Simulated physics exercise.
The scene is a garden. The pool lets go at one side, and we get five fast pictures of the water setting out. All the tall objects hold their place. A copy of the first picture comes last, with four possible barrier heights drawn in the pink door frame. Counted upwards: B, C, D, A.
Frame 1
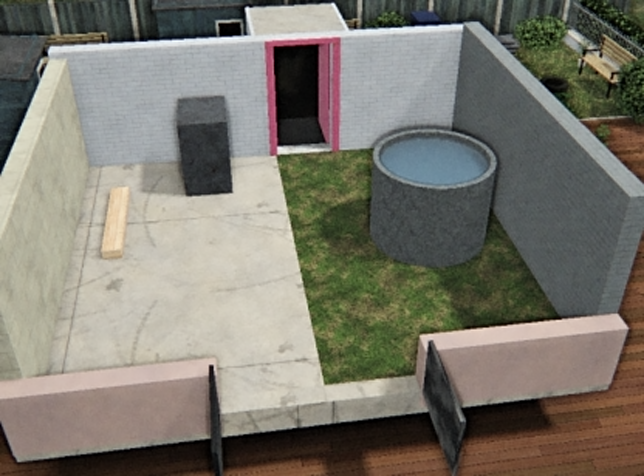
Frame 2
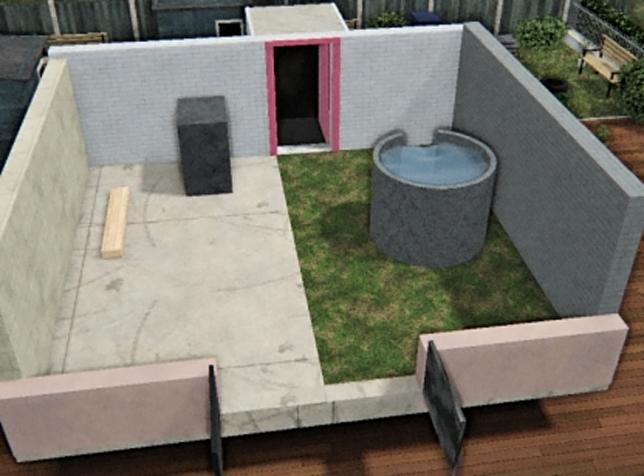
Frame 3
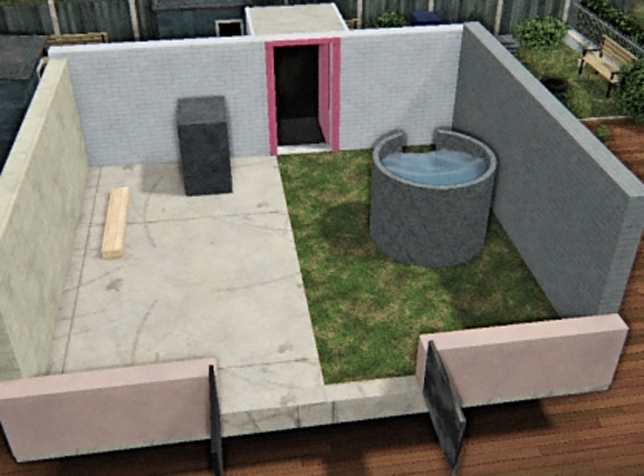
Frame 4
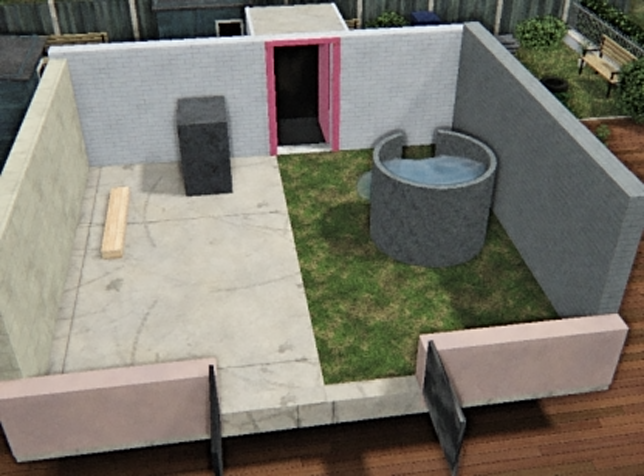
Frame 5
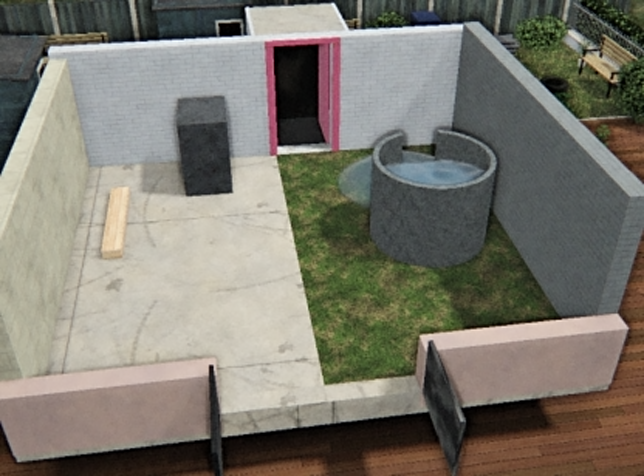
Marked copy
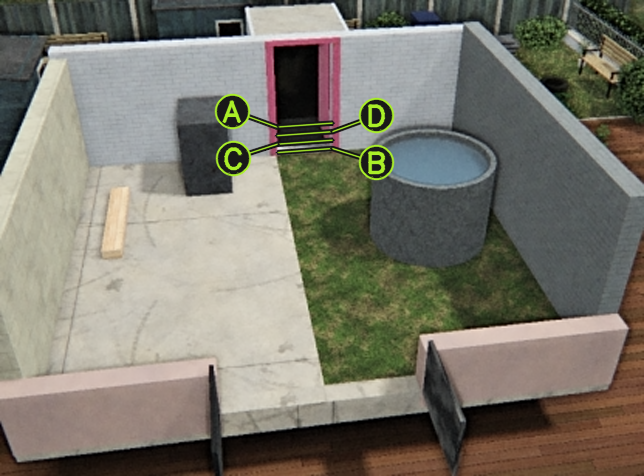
A gap opened in the back of the round stone pool, its water sank a little, and a shallow puddle spread out behind it and leftward over the grass in the walled garden.
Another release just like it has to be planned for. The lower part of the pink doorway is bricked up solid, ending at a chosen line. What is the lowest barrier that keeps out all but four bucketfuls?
It is C.
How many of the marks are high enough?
Three of the four.
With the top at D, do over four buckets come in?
No.
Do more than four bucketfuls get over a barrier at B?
Yes, it does.
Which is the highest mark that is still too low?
B it is.
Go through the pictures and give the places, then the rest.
Water in the pool at rest, its middle at (434, 162); foot of the pink doorway at (305, 153); open gate at (319, 343), in the first frame.
Water covers 1 % of the ground, its front hidden from here, in the second frame.
Water covers 2 % of the ground, its front hidden from here, in the third frame.
Water covers 5 % of the ground, its front hidden from here, in the fourth frame.
Front seen at (348, 188), 9 % of the ground wet, in the fifth frame.
On the marked copy, A at (304, 125); B at (305, 150); C at (305, 142); D at (304, 133); from the bottom up B, C, D, A.
If A is chosen, nothing gets over.
If B is chosen, about 13 bucketfuls get in.
If C is chosen, a splash gets over, under a bucket.
If D is chosen, nothing gets over.
